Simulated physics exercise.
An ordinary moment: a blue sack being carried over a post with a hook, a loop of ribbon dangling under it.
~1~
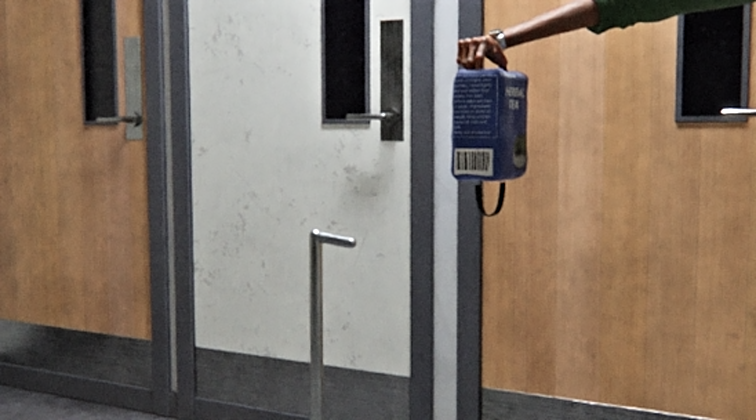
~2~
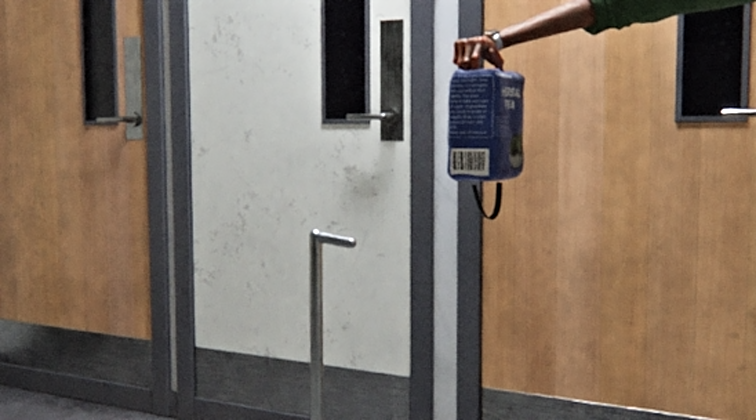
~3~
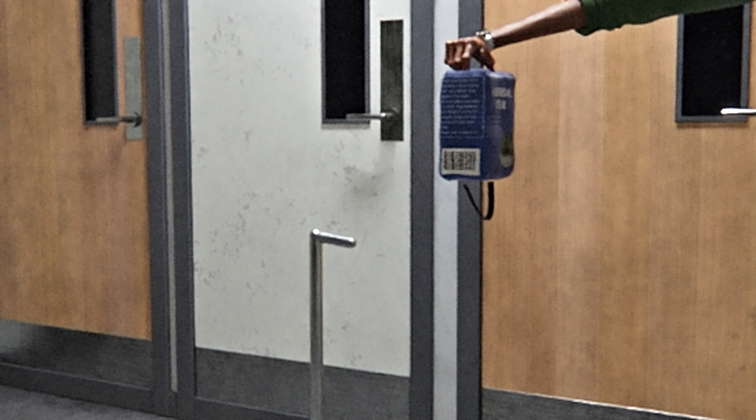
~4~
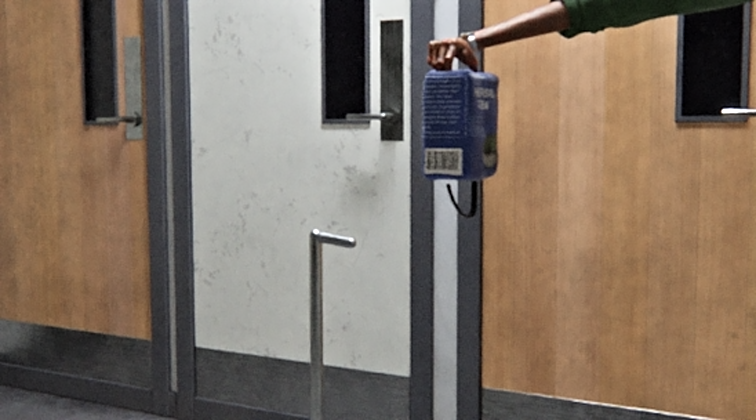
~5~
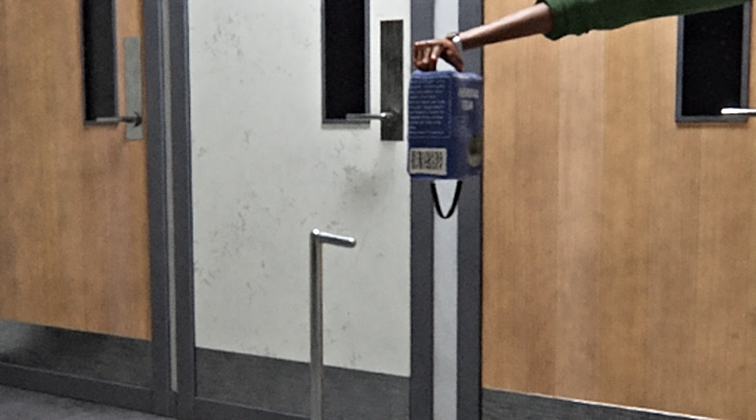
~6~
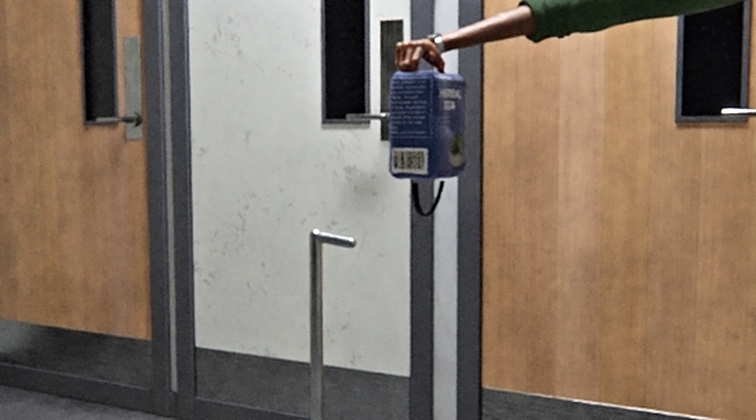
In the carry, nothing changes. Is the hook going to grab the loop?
Chances are it will never catch on the post.
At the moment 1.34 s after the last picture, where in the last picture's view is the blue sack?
About (253, 126).
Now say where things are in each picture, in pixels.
In the first picture, blue sack (491, 125); hook tip (351, 243).
In the second picture, blue sack (487, 125); bottom of the loop (490, 219).
In the third picture, blue sack (479, 125).
In the fourth picture, blue sack (462, 125); bottom of the loop (468, 217).
In the fifth picture, blue sack (447, 126).
In the sixth picture, blue sack (429, 126); bottom of the loop (425, 216); hook tip (351, 243); hook points towards it, loop hangs above the hook.
Then, 0.60 s later than the last view, sack nearing the post near (346, 126).
Then, 1.34 s later than the last view, sack past the post near (253, 126).
Finally, sack past the post near (203, 127). The blue sack goes by freely.
